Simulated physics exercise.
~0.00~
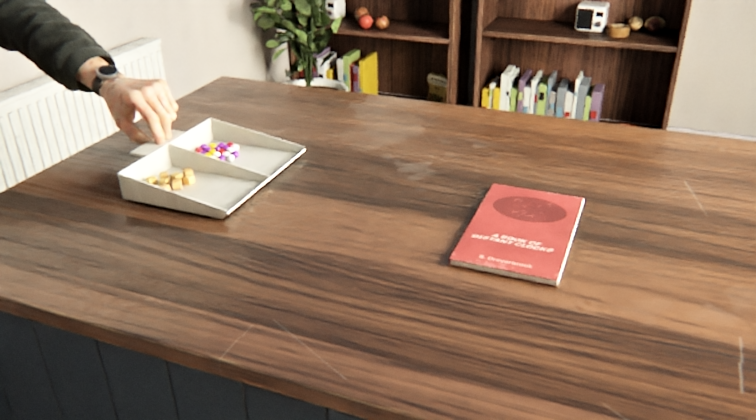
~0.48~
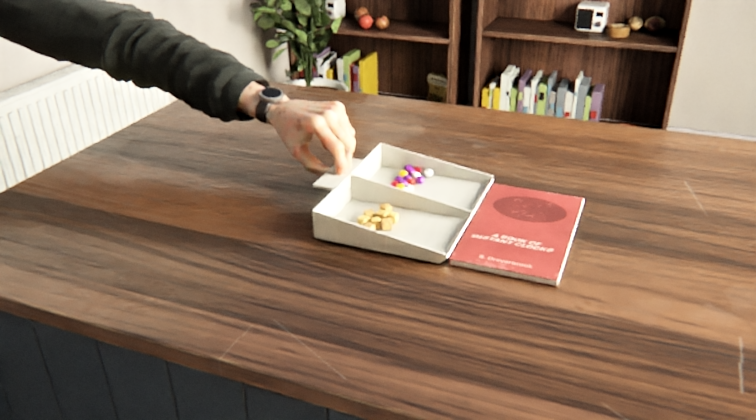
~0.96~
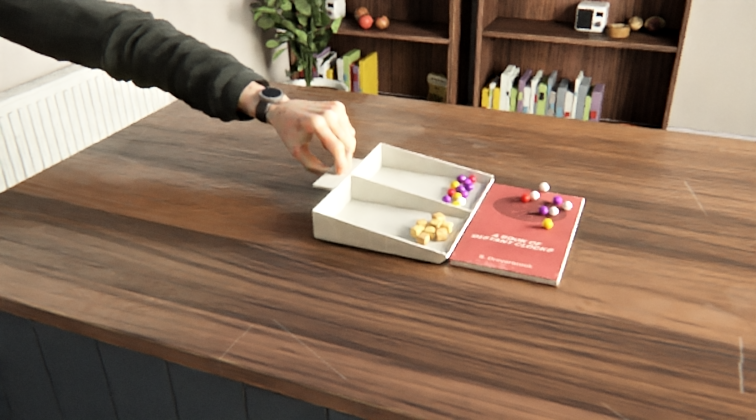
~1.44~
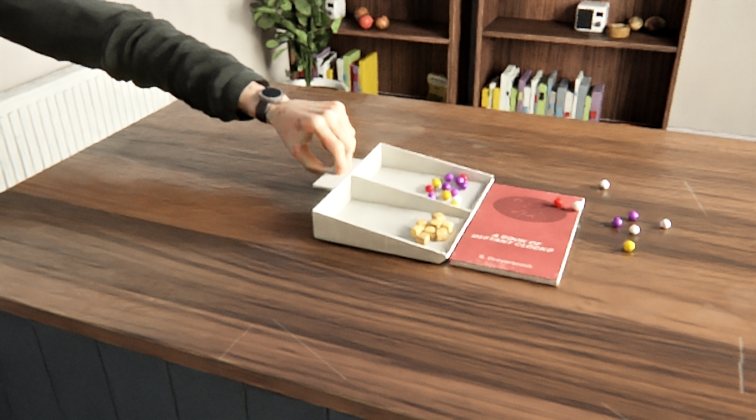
A hand in a dark green sleeve with a wristwatch slides a white two-part tray rightward across a brown wooden counter, seen from above and in front, with shelves, a plant and a radiator behind. The front part holds pale tan pieces, the back part purple, red, yellow and white balls, and a thin red book lies to the right. The tray stops against the book, which stays put. Both batches shift towards the tray's right rim, and some balls spill over it onto the book. Several roll onto the counter beyond, reddish ones remain on the book, and the tan pieces stay inside.
